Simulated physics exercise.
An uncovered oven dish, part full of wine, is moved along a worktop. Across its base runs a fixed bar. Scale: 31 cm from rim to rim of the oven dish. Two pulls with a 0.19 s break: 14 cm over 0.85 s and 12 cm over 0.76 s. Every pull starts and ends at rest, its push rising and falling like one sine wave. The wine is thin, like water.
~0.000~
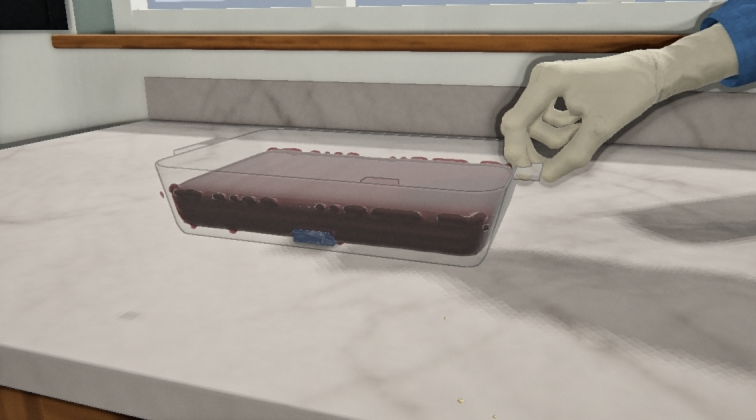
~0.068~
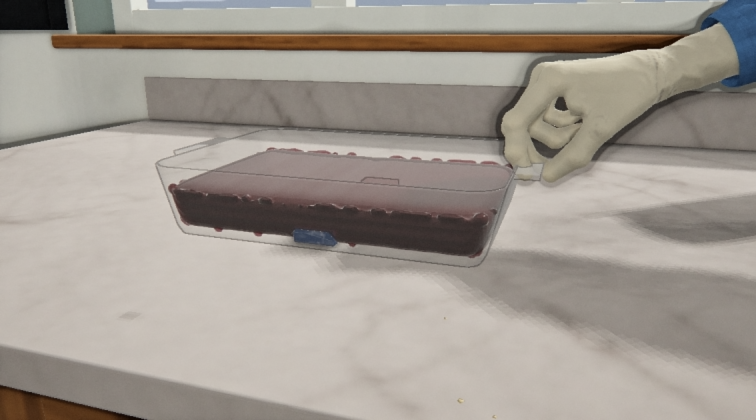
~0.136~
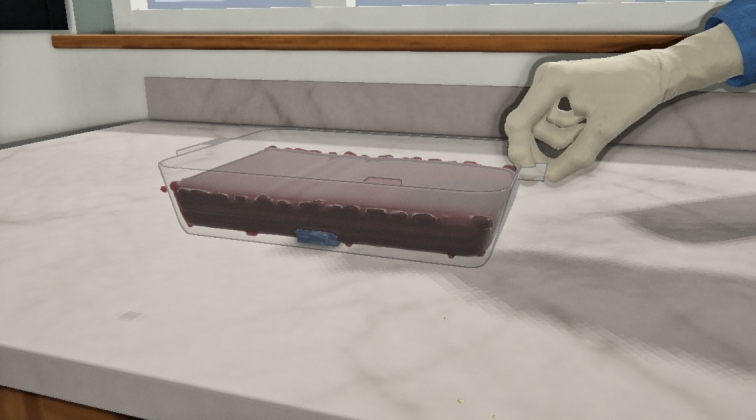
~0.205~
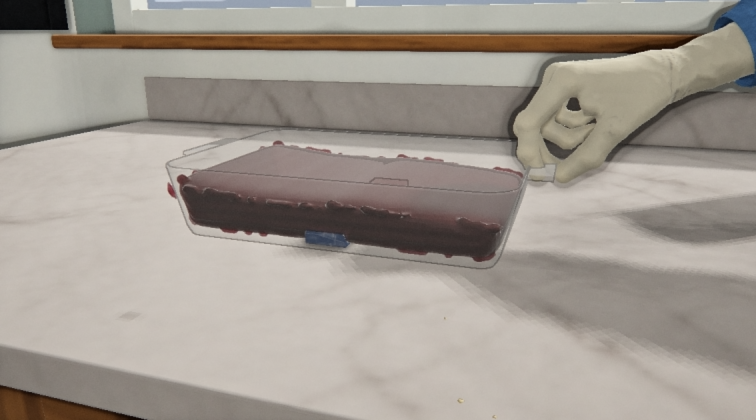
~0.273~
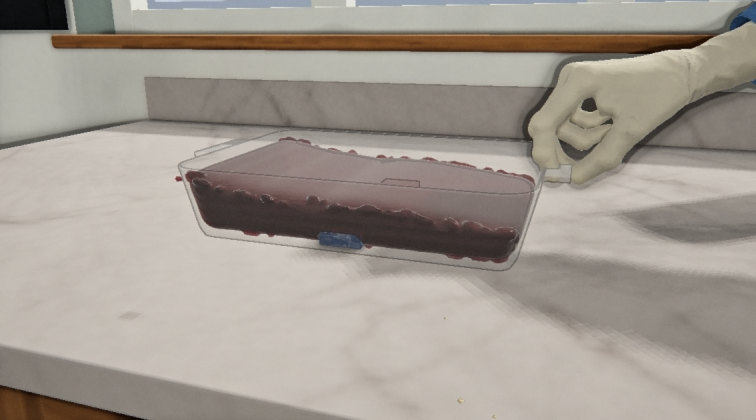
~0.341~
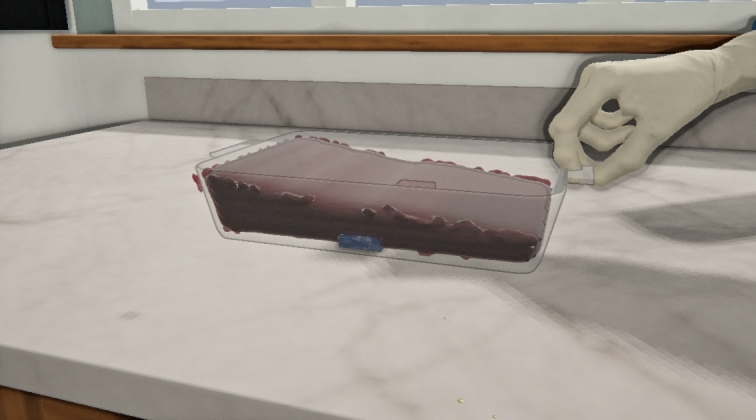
A gloved hand pulled a clear, open dish of dark red liquid to the right along a marble-patterned worktop, slowly at first, and the liquid rose on the left side and dipped toward the right.
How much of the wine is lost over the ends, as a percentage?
Close to 21 per cent.
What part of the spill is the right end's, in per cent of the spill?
About 70 per cent.
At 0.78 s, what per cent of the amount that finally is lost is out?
Near 0 in a hundred.
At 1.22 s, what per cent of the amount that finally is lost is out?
Near 30 in a hundred.
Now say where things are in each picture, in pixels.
In the first picture, 0.0 cm from the start; oven dish, level (225, 164) left, (509, 187) right, rim (518, 166); the wine stands 22 mm below the rim; the top of the bar is at (315, 231).
In the second picture, 0.0 cm from the start; oven dish, level (225, 164) left, (509, 187) right.
In the third picture, 0.4 cm from the start; oven dish, level (227, 162) left, (511, 191) right.
In the fourth picture, 1.1 cm from the start; oven dish, level (232, 157) left, (518, 195) right.
In the fifth picture, 2.4 cm from the start; oven dish, level (242, 153) left, (532, 200) right.
In the sixth picture, 4.2 cm from the start; oven dish, level (256, 151) left, (543, 204) right.
Then, 0.78 s in, it has gone 14 cm; 0 per cent is out over the left end and 1 over the right.
Then, 1.22 s in, it has gone 15 cm; 0 per cent is out over the left end and 6 over the right.
Then, 1.65 s in, it has gone 25 cm; 7 per cent is out over the left end and 6 over the right.
Then, 2.09 s in, it has gone 26 cm; 7 per cent is out over the left end and 14 over the right.
Finally, 21 per cent is out in all, 7 of it over the left end.
